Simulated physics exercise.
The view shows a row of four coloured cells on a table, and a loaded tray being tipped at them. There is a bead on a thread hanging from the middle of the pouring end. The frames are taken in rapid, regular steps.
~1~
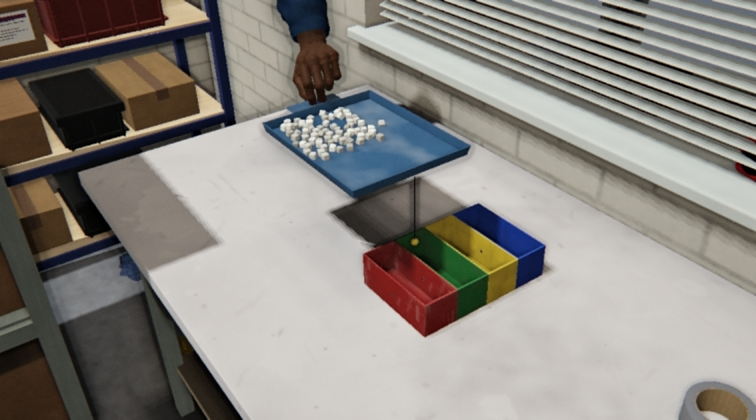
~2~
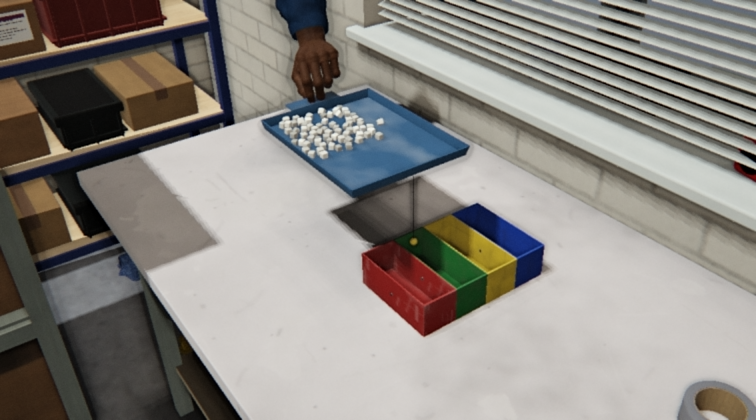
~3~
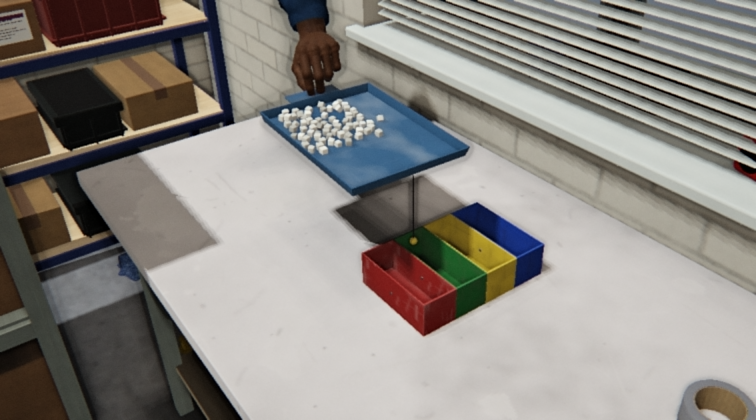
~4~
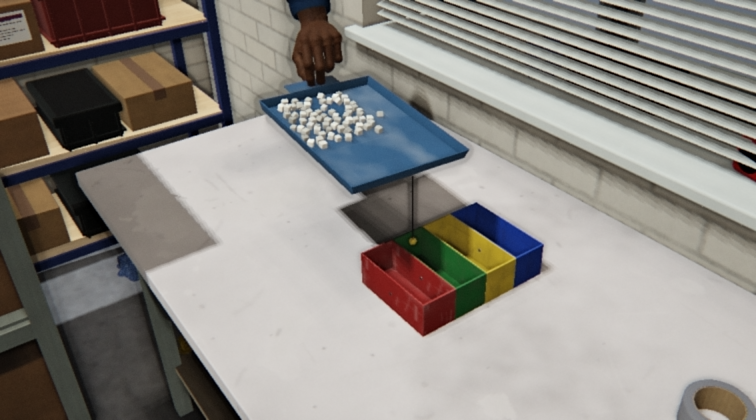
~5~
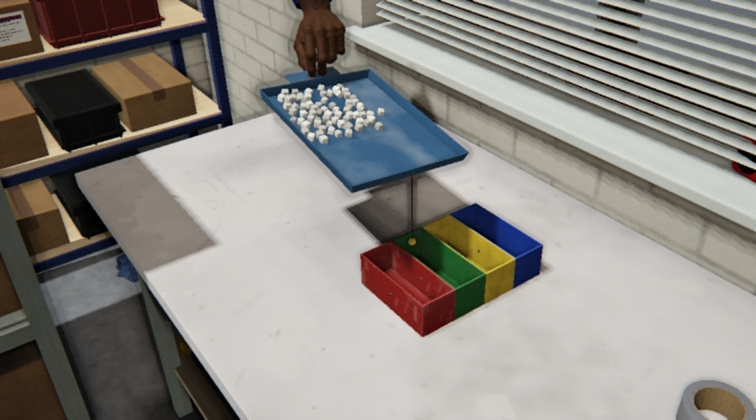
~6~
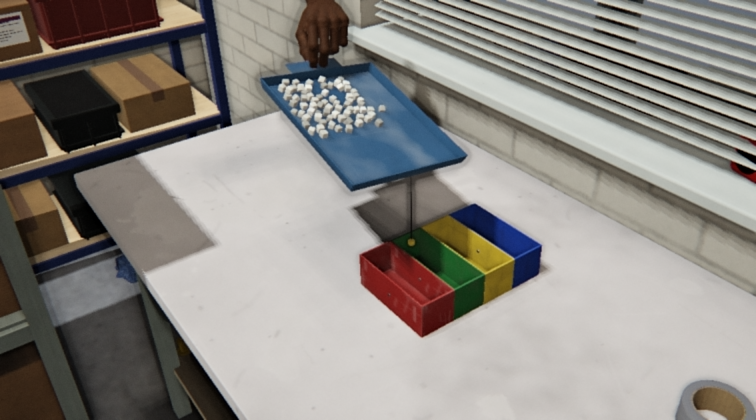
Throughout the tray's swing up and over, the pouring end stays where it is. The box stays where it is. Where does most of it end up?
Most ends up in the yellow cell.
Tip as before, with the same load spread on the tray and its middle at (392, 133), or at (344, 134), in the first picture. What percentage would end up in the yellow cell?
Roughly 70 % and then 70 %.
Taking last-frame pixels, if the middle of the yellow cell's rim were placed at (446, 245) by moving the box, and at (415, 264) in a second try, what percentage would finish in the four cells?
90 % for the first, 40 % for the second.
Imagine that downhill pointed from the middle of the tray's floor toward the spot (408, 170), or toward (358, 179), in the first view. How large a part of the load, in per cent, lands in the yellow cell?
Shares: 10 %, then 0 %.
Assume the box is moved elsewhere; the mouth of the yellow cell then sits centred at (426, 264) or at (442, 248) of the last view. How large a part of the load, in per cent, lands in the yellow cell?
0 %, then 30 %.
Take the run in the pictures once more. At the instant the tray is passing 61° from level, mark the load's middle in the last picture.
I'd put it at about (437, 152).
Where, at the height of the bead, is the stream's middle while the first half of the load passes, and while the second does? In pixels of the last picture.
I'd place the first part at (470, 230) and the rest at (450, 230).
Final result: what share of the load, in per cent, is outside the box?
About 0 per cent.
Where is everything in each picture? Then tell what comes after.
Corners of the pouring end at (354, 189) and (467, 145), level; middle of the load at (330, 135), sugar cubes; bead on its thread at (415, 242); red cell at (441, 310); green cell at (472, 294); yellow cell at (502, 279); blue cell at (530, 264), in the first picture.
Corners of the pouring end at (353, 188) and (466, 145), level; middle of the load at (325, 130), in the second picture.
Corners of the pouring end at (353, 186) and (466, 146), tipped barely, lowest at the right corner; middle of the load at (324, 124), in the third picture.
Corners of the pouring end at (353, 185) and (466, 149), tipped a little, lowest at the right corner; middle of the load at (324, 117), in the fourth picture.
Corners of the pouring end at (354, 184) and (465, 152), tipped a little, lowest at the right corner; middle of the load at (324, 110), in the fifth picture.
Corners of the pouring end at (354, 183) and (465, 154), tipped clearly, lowest at the right corner; middle of the load at (325, 103); red cell at (438, 311); green cell at (469, 294); yellow cell at (499, 279); blue cell at (527, 264), in the sixth picture.
Soon, tray tipped steeply; nearly all on the tray; a stray few in the blue cell; a small part falling or outside the box.
A while on, tray tipped right over; about two thirds on the tray; about a quarter in the yellow cell; a small part in the blue cell; a stray few in the green cell; a small part falling or outside the box.
Towards the end, tray tipped past a quarter turn; about two thirds in the yellow cell; about a quarter in the blue cell; a small part in the green cell; a small part falling or outside the box.
Finally, tray tipped past a quarter turn; about two thirds in the yellow cell; about a quarter in the blue cell; a small part in the green cell; none in the red cell; a small part outside the box.
